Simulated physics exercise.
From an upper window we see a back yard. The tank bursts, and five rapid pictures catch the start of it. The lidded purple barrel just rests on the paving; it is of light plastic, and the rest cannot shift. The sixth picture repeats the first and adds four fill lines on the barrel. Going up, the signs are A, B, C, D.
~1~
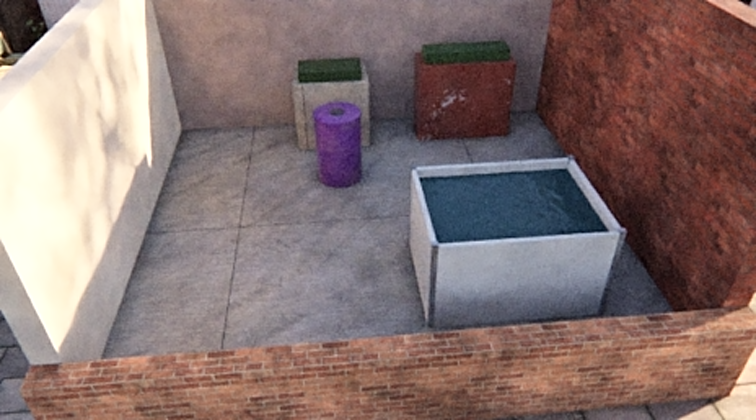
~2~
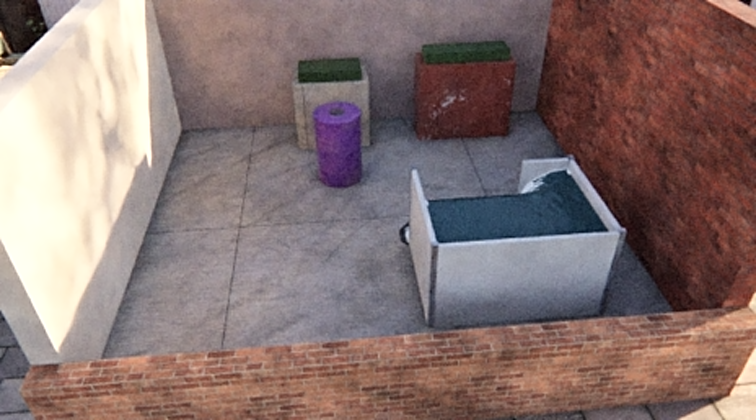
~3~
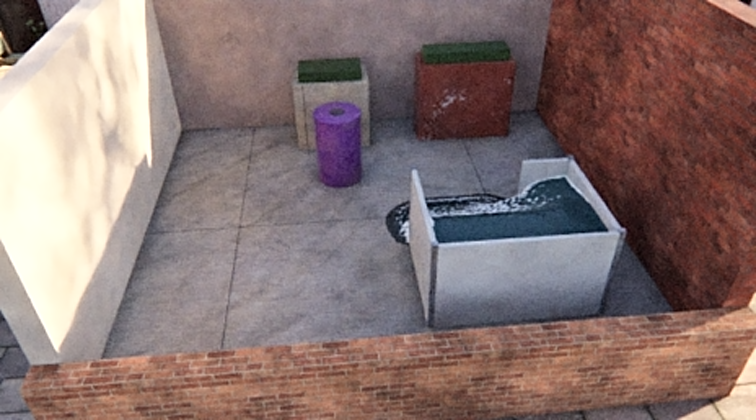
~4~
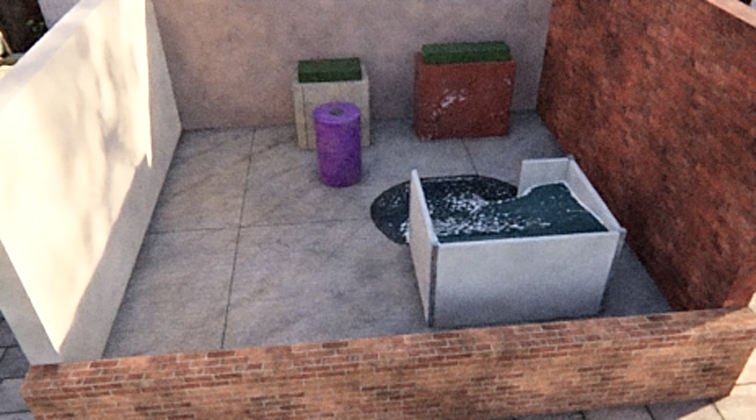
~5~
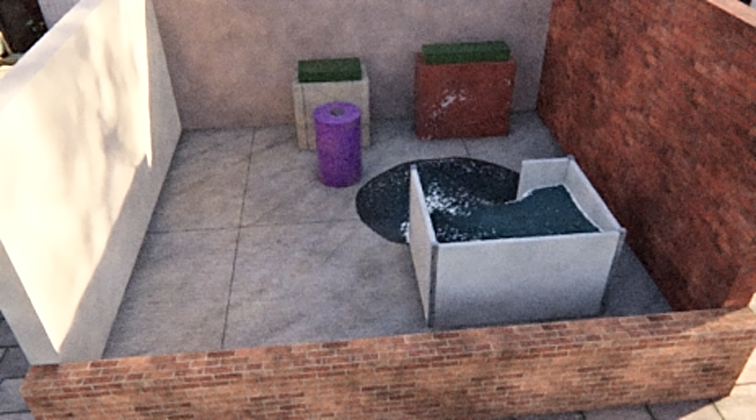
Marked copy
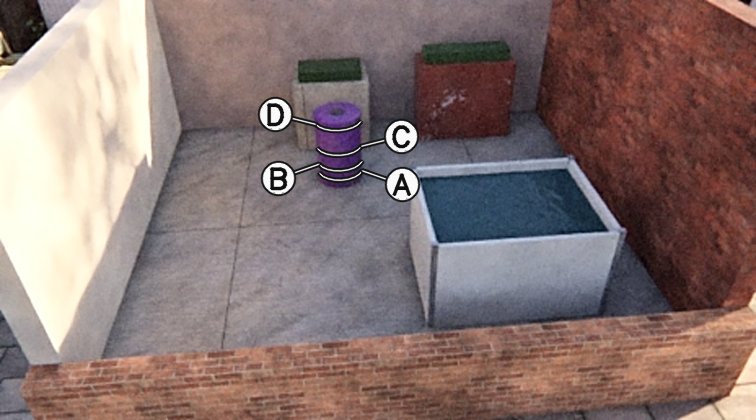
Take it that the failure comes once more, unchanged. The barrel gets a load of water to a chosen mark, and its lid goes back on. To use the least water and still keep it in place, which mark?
Go for C.
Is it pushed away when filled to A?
Yes.
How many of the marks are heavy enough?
Two.
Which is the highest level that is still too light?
That is level B.
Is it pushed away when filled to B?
Yes.
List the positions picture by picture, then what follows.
The first frame shows lid of the purple barrel at (337, 113); tank full, its middle at (508, 205).
In the second frame, water covers 2 % of the ground, mostly out of sight from here.
In the third frame, water covers 5 % of the ground, mostly out of sight from here.
In the fourth frame, 9 % of the ground wet, in view closest to the barrel at (382, 201).
The fifth frame shows lid of the purple barrel at (337, 113); 13 % of the ground wet, in view closest to the barrel at (374, 184).
On the marked copy, A at (341, 180); B at (341, 170); C at (340, 155); D at (338, 130); from the bottom up A, B, C, D.
With A, it is pushed about 3 times its own width away.
With B, it is pushed about half its own width away.
With C, it does not move.
With D, it does not move.
